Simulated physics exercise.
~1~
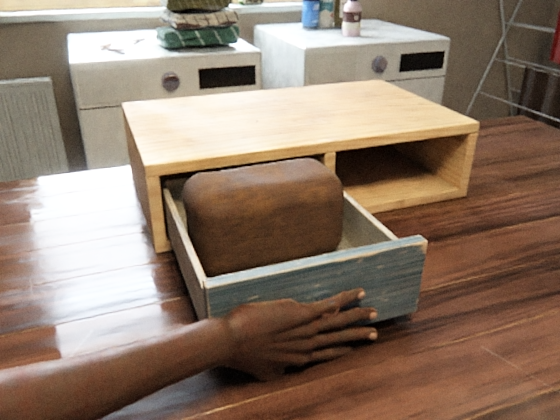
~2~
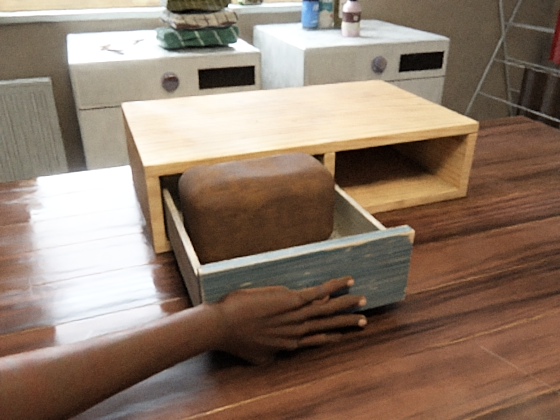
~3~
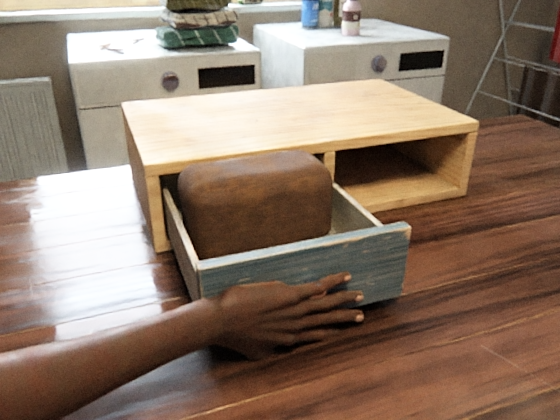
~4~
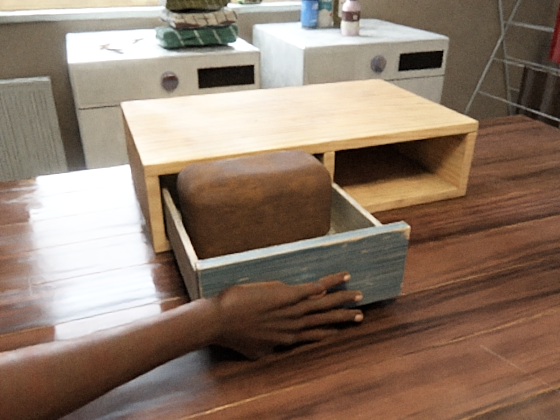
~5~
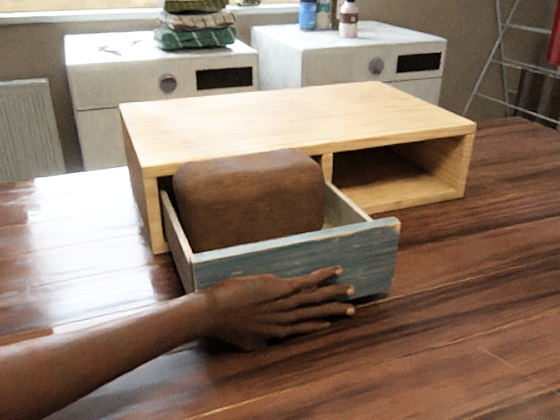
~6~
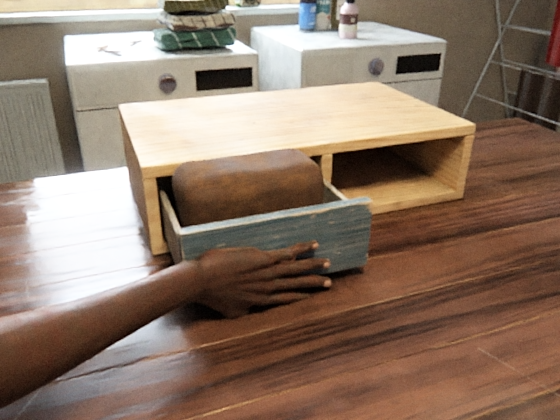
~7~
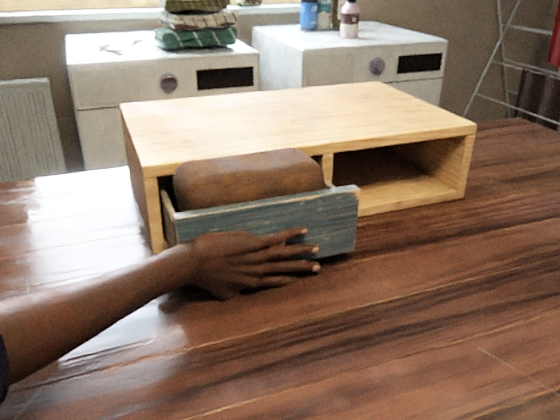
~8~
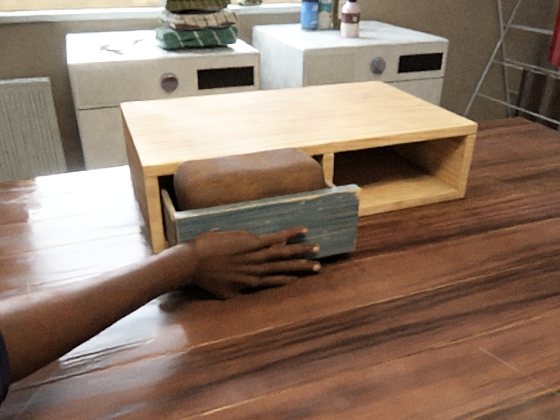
On a wooden table in a room, a hand gently pushed a blue-grey drawer holding a brown loaf-shaped block into a light wood chest, pausing briefly before sliding it farther in, until it came to rest still partly open with the hand against it.
